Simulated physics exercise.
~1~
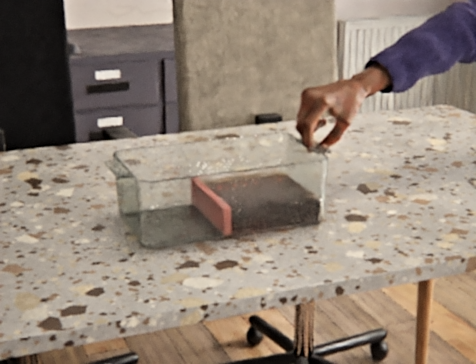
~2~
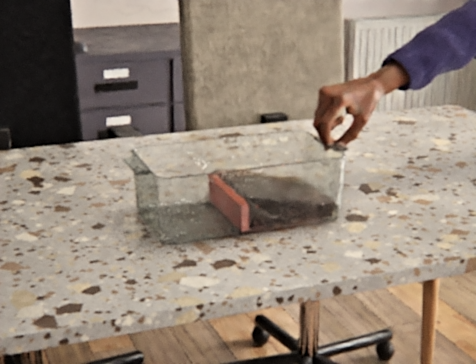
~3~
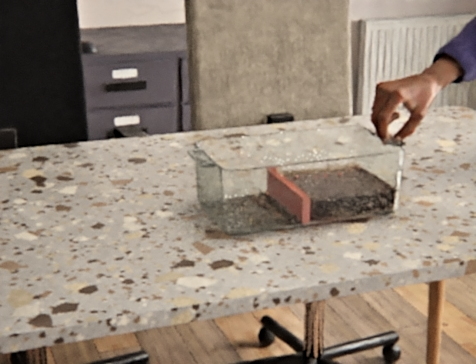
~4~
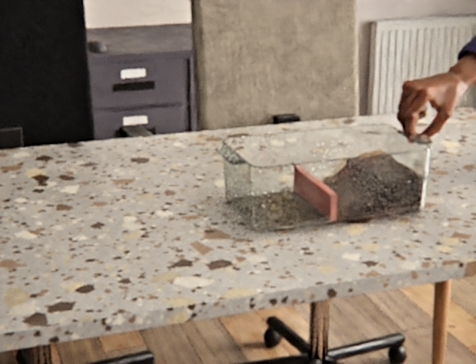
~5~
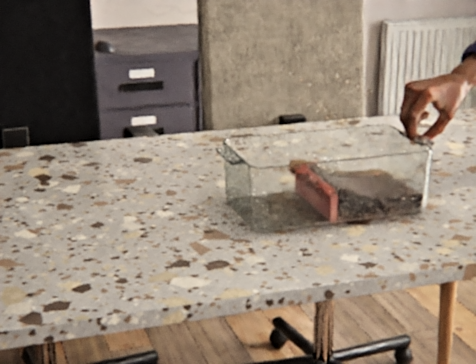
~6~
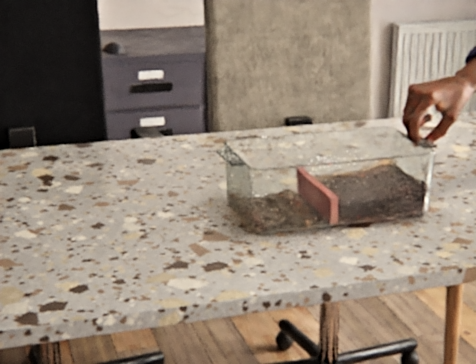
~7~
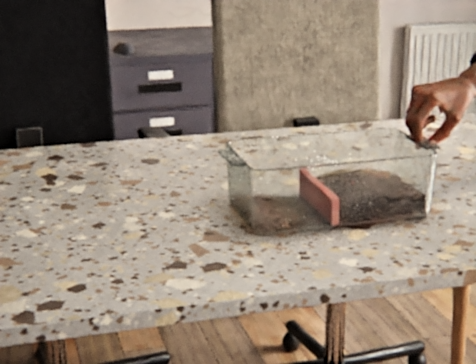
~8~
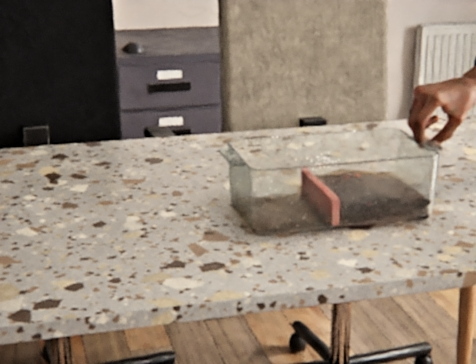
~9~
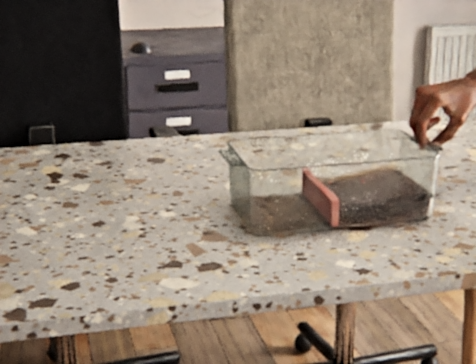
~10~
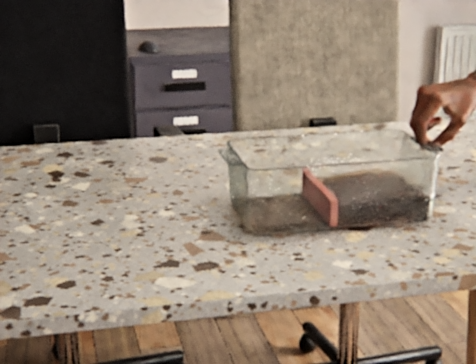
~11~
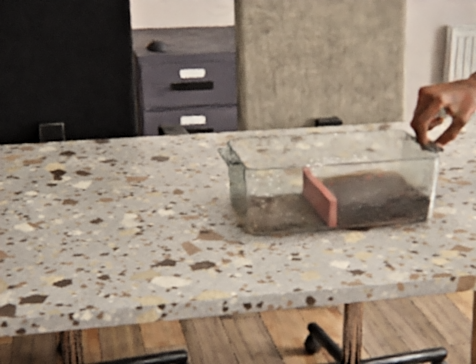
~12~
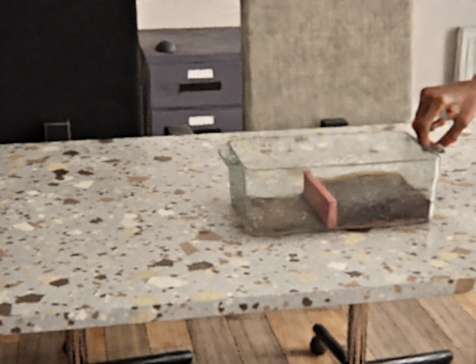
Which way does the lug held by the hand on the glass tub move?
It moves to the right, along with the tub, as the hand pulls it across the table.
